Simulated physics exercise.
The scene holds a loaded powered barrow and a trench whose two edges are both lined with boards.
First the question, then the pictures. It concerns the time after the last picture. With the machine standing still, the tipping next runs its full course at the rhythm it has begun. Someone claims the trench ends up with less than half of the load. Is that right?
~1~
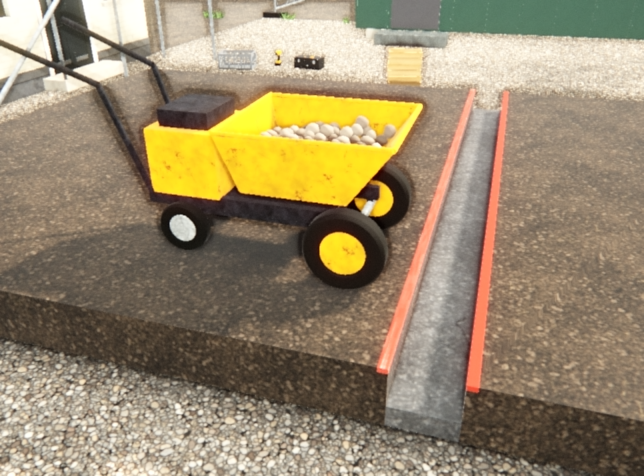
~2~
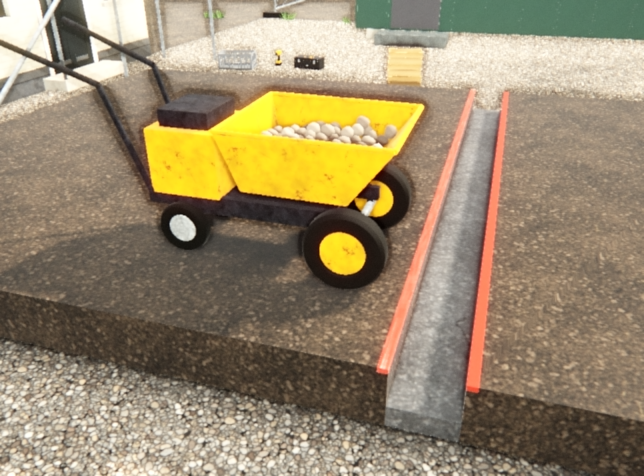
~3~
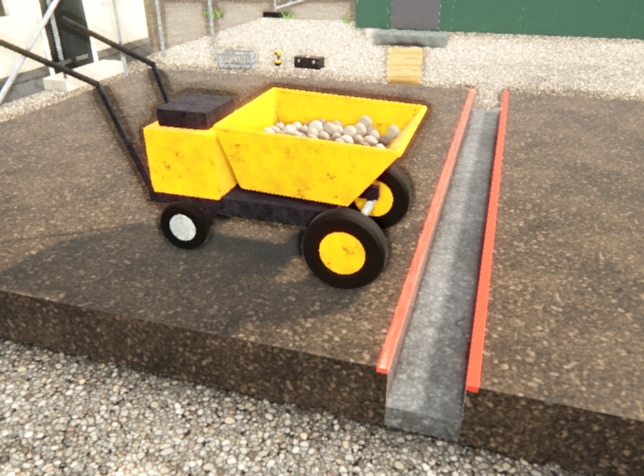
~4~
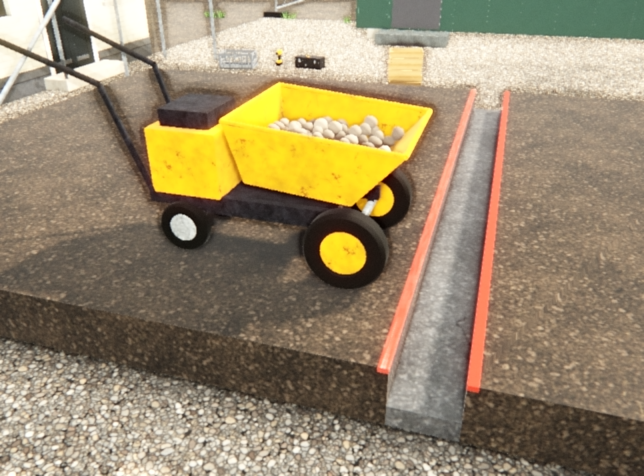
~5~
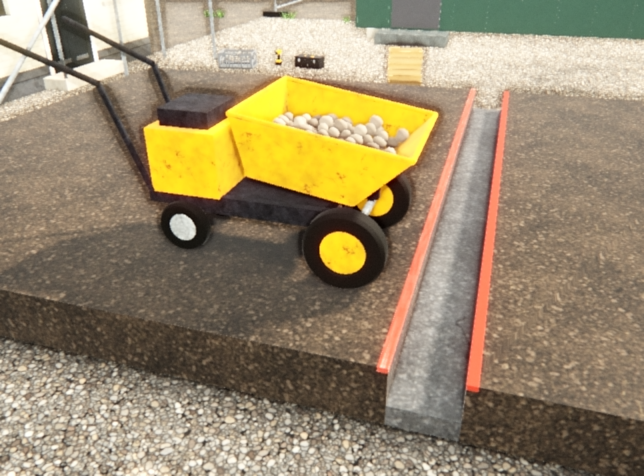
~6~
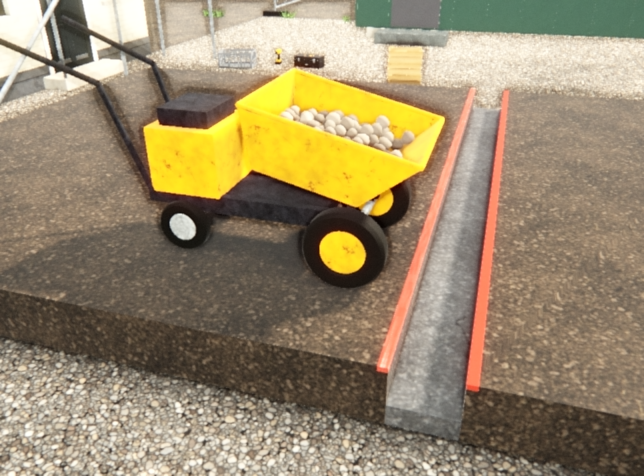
The trench is likely to gain only a lesser share of it.
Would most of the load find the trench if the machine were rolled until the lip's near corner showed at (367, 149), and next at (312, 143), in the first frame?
Initially past the halfway mark, next past the halfway mark.
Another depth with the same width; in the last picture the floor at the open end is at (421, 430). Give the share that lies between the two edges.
Roughly 30 in a hundred.
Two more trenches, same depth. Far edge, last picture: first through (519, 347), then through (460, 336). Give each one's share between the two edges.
The first case gives close to 90 per cent and the second close to 0 per cent.
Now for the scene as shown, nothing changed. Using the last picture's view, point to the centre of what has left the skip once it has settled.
I'd place the middle at about (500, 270).
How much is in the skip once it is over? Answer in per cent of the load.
Roughly 15 percent.
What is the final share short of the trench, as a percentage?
That share is about 0 percent.
Just after the last frame, skip tipped steeply; every one in the skip.
A moment on, skip tipped steeply; almost all in the skip; just a few in or heaped over the trench; about a tenth beyond it.
Further on, skip tipped right over; roughly a third in the skip; about a tenth in or heaped over the trench; roughly half beyond it.
When it is over, skip tipped right over; about a tenth in the skip; roughly a third in or heaped over the trench; roughly half beyond it.
